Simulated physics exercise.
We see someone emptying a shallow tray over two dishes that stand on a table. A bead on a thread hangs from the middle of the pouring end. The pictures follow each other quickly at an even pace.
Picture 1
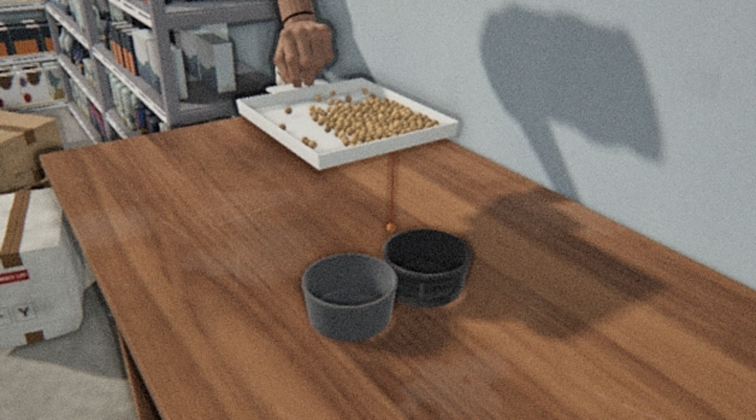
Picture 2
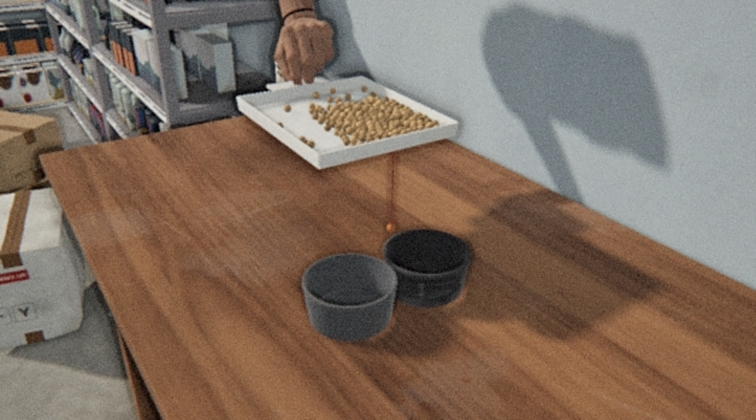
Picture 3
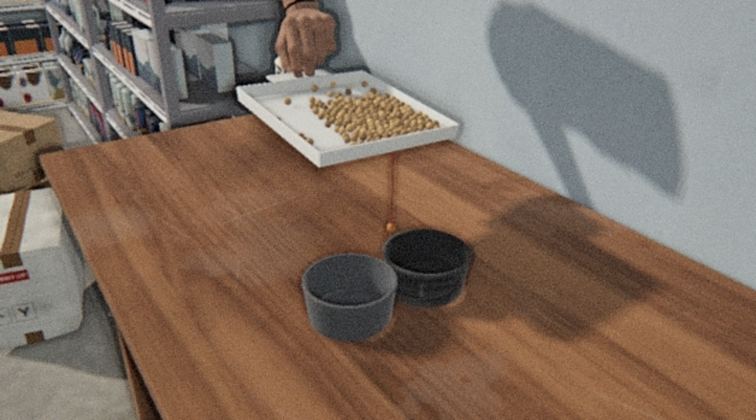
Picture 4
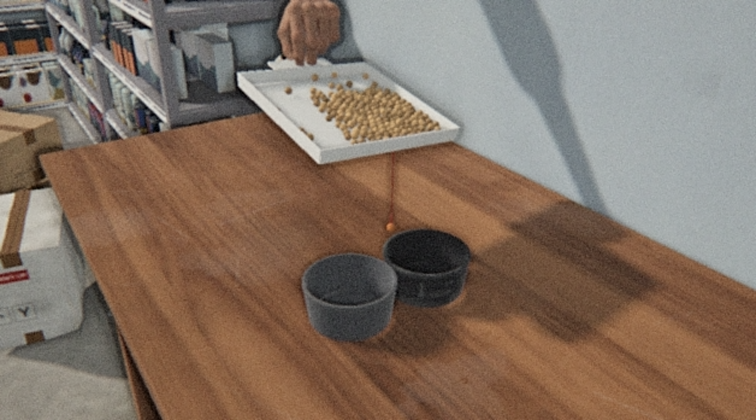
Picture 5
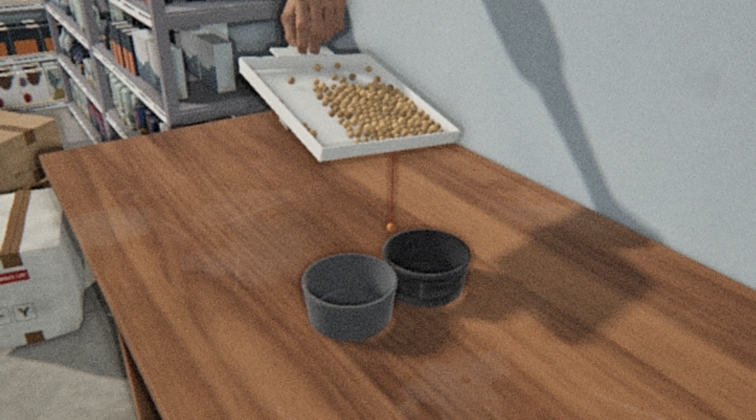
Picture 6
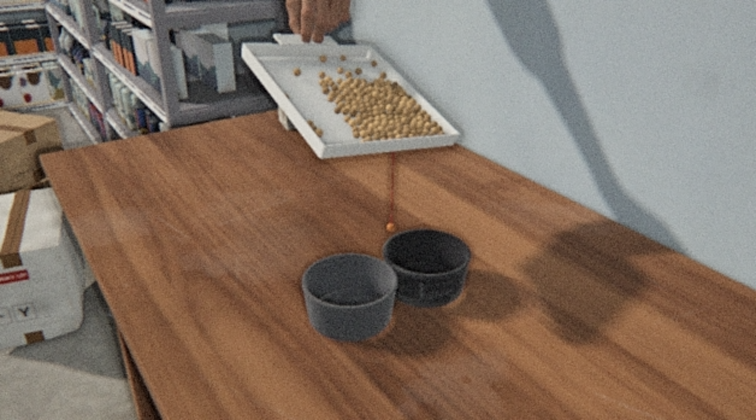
Hand tilting a white tray of round wooden beads toward its right corner above two dark dishes, beads starting to shift.
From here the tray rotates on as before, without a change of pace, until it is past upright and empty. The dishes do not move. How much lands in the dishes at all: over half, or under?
Together they catch only the smaller part.
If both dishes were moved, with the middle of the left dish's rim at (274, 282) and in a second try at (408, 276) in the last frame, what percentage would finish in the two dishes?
The first gives 0 %, the second 40 %.
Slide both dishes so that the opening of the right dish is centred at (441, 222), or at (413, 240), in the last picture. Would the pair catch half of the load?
The first try: The larger part. The second: Not half.
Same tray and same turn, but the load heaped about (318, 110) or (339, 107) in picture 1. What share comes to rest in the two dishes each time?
In turn 20 and 20 in a hundred.
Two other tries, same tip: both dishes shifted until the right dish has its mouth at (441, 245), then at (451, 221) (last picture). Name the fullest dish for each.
At the first place the right one, at the second the right-hand dish.
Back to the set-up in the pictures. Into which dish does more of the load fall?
That is the right dish.
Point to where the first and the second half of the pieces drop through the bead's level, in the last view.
Early half (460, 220), late half (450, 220).
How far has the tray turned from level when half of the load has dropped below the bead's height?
At some 100 degrees.
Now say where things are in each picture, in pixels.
The first frame shows corners of the pouring end near (319, 154) and (456, 121), level; middle of the load near (375, 120), round wooden beads; left dish near (375, 317); right dish near (453, 285); bead on its thread near (391, 228).
The second frame shows corners of the pouring end near (319, 154) and (456, 122), level; middle of the load near (375, 119).
The third frame shows corners of the pouring end near (320, 152) and (457, 124), tipped barely, lowest at the right corner; middle of the load near (376, 117).
The fourth frame shows corners of the pouring end near (321, 149) and (457, 127), tipped a little, lowest at the right corner; middle of the load near (377, 113).
The fifth frame shows corners of the pouring end near (323, 147) and (458, 130), tipped a little, lowest at the right corner; middle of the load near (379, 110).
The sixth frame shows corners of the pouring end near (325, 145) and (458, 133), tipped clearly, lowest at the right corner; middle of the load near (382, 109), the bulk on the move; left dish near (375, 317); right dish near (453, 285).
Shortly afterwards, tray tipped steeply; all but a few on the tray; only a few in the air.
Next, tray tipped past a quarter turn; near a quarter on the tray; near a quarter in the right dish; near a third outside both; near a quarter in the air.
Some moments later, tray tipped past a quarter turn; near a quarter in the right dish; near two thirds outside both.
In the end, tray tipped past a quarter turn; none at all in the left dish; near a quarter in the right dish; near two thirds outside both.
